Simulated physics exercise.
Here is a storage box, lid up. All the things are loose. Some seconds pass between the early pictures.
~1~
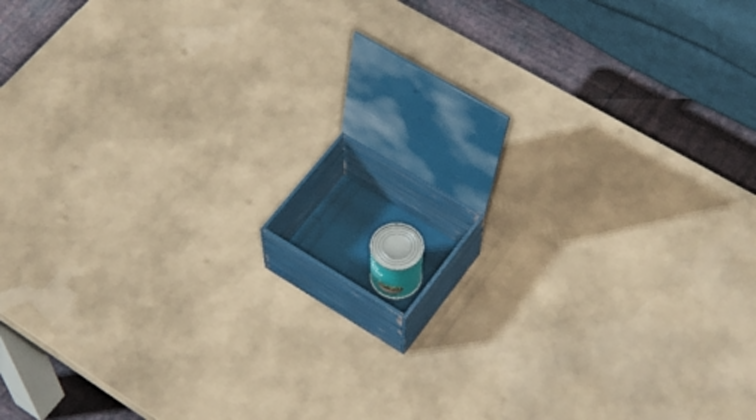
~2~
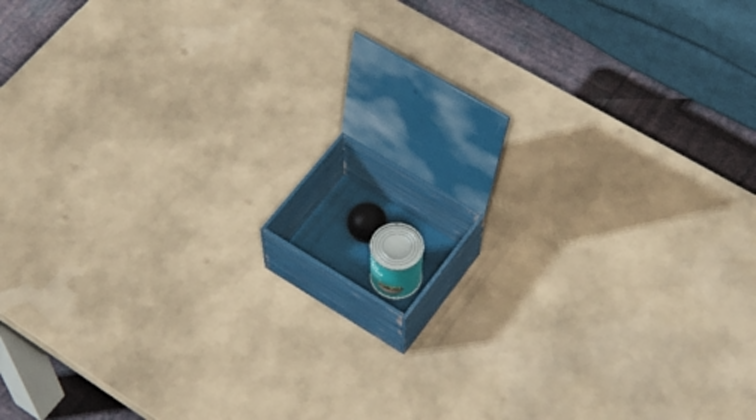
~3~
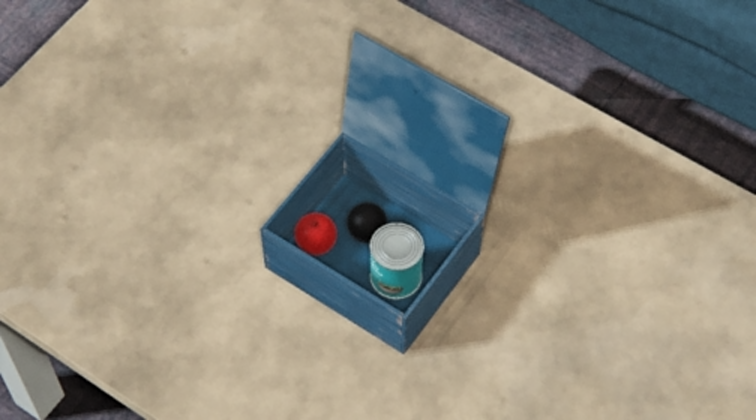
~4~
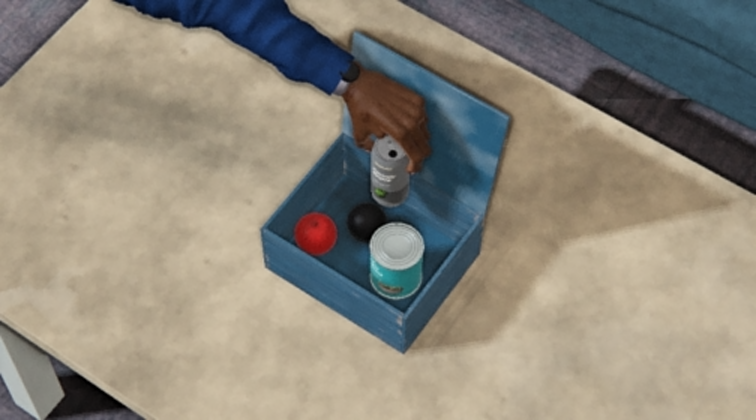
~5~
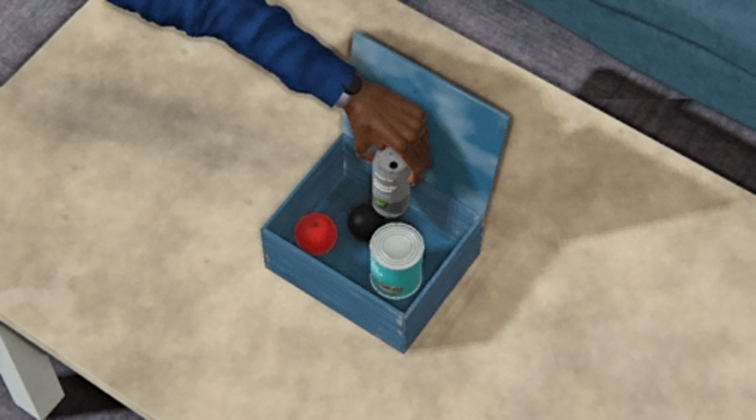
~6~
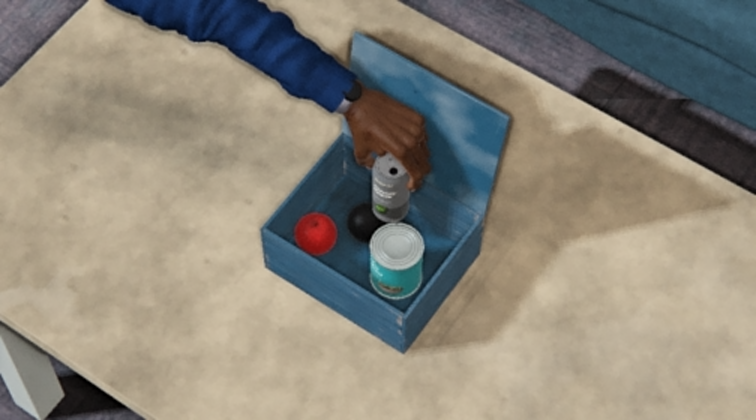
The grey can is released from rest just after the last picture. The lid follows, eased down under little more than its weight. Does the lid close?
In the end the lid shuts flat.
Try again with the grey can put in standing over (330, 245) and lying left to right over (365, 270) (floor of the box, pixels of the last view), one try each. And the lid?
In the first case it shuts flat; in the second case it closes.
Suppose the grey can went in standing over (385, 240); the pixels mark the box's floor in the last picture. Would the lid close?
Then it sits on the rim.
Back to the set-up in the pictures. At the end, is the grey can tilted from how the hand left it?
The grey can tips.
Then, 0.40 s past the last view, grey can on its side near (421, 233); black ball displaced a little.
Then, 1.50 s past the last view, lid 67° above the rim; grey can on its side near (425, 234); black ball displaced about its own width; red apple displaced a little.
Then, 1.90 s past the last view, lid 18° above the rim; grey can on its side near (425, 234); black ball displaced about its own width; red apple displaced a little.
Finally, lid shut; down or leaning hard in the box, grey can; moved from the start, black ball; the other 2 still in place. Final places as the last picture's camera would see them, grey can near (425, 234).
